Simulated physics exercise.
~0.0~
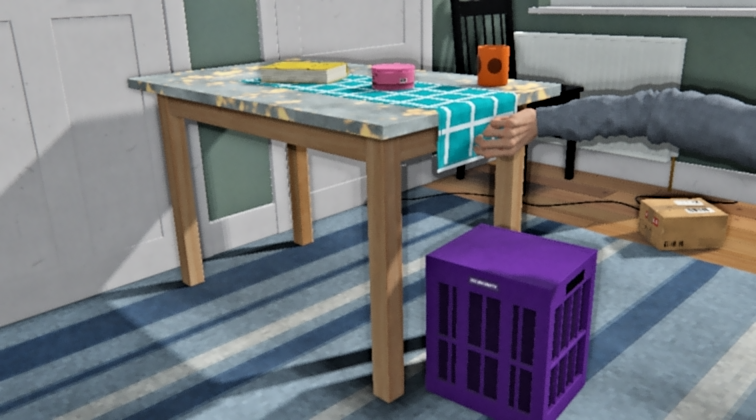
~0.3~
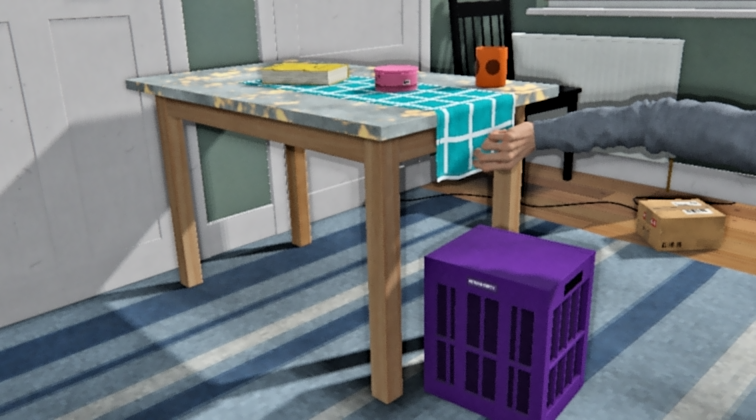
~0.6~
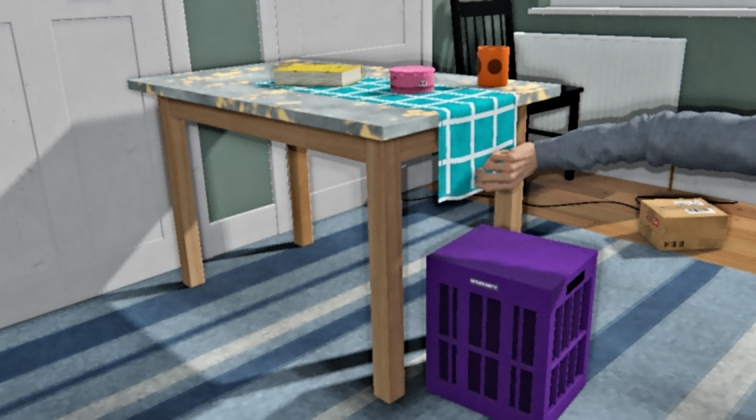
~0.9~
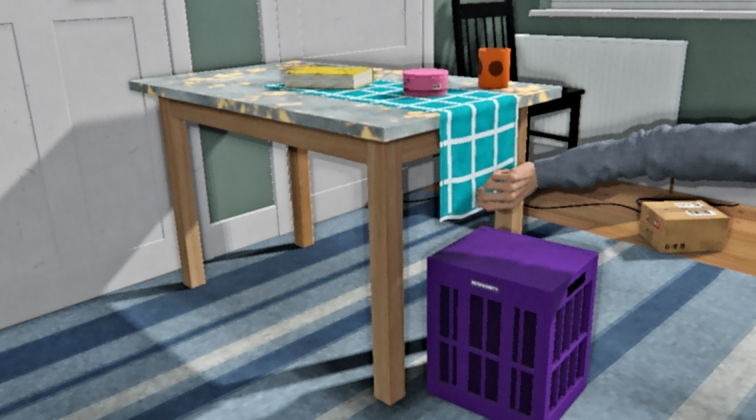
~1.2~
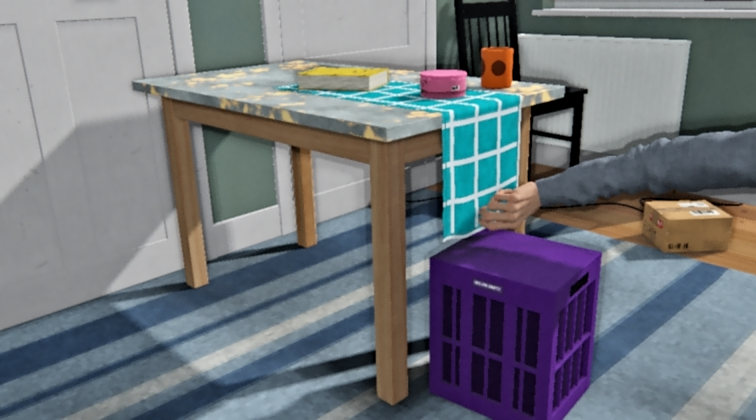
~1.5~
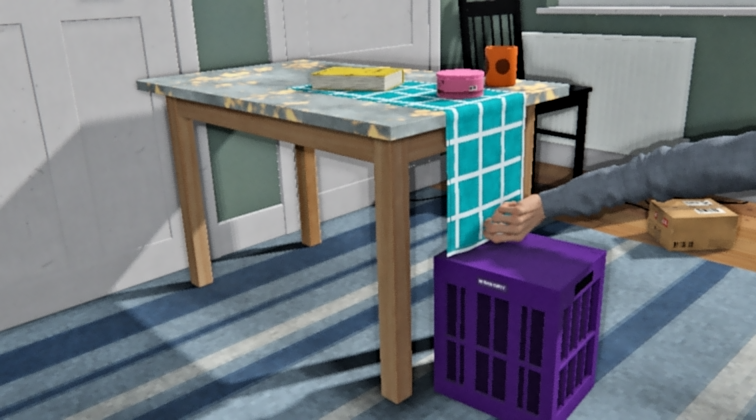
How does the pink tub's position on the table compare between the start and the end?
At the start the pink tub sat with a clear gap between it and the orange mug. By the end it had been carried right along with the towel and sat close beside the mug, still on the table.
